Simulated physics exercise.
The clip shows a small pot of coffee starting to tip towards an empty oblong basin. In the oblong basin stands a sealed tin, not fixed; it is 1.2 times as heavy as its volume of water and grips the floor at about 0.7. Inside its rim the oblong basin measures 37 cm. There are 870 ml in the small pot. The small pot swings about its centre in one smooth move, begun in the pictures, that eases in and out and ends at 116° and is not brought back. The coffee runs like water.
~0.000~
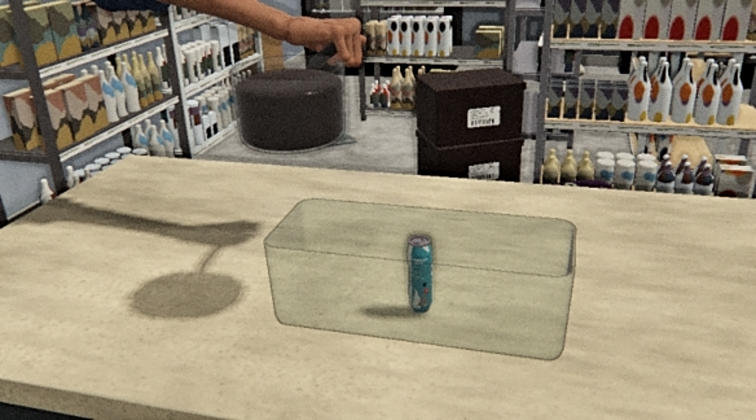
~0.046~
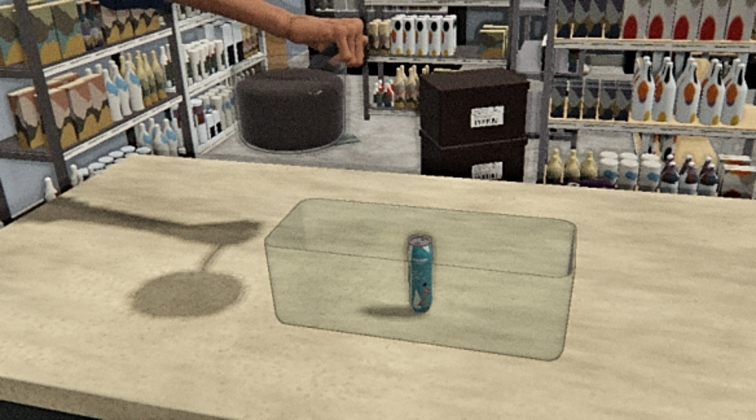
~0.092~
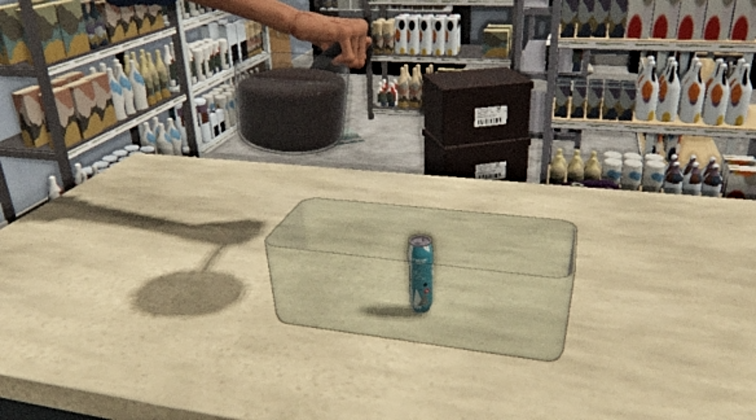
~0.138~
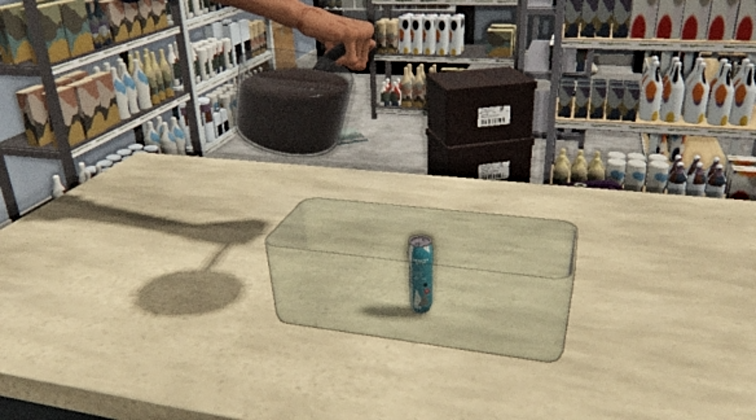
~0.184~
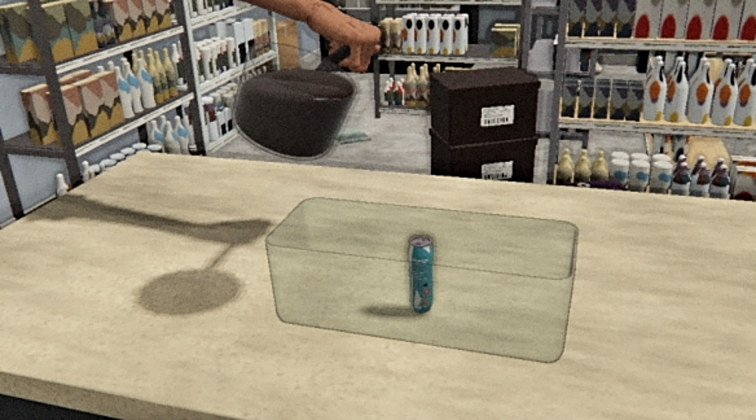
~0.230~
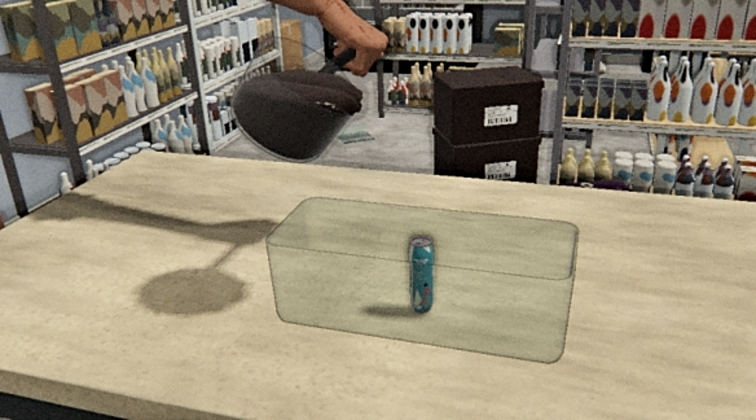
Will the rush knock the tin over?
The tin goes over.
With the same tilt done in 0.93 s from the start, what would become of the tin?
Then it topples.
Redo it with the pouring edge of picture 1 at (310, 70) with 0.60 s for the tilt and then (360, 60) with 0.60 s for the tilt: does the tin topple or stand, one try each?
First it stays up; then it goes over.
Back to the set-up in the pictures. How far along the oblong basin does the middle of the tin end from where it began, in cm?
Some 8.5 cm.
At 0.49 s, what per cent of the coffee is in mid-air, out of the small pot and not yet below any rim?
Some 46 per cent.
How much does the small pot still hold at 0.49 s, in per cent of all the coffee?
Near 28 in a hundred.
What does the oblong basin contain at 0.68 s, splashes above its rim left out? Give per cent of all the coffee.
Some 88 per cent.
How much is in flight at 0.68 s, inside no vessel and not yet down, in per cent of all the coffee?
About 8 per cent.
After 0.49 s the tilt is 107° and 28 per cent is still to pour; the tin stands where it began.
After 0.68 s the tilt is 116° and 4 per cent is still to pour; the tin leans 12°.
After 0.88 s the tilt is 116° and 0 per cent is still to pour; the tin lies on its side.
After 1.10 s the tilt is 116° and 0 per cent is still to pour; the tin lies on its side.
In the end the tin lies on its side.
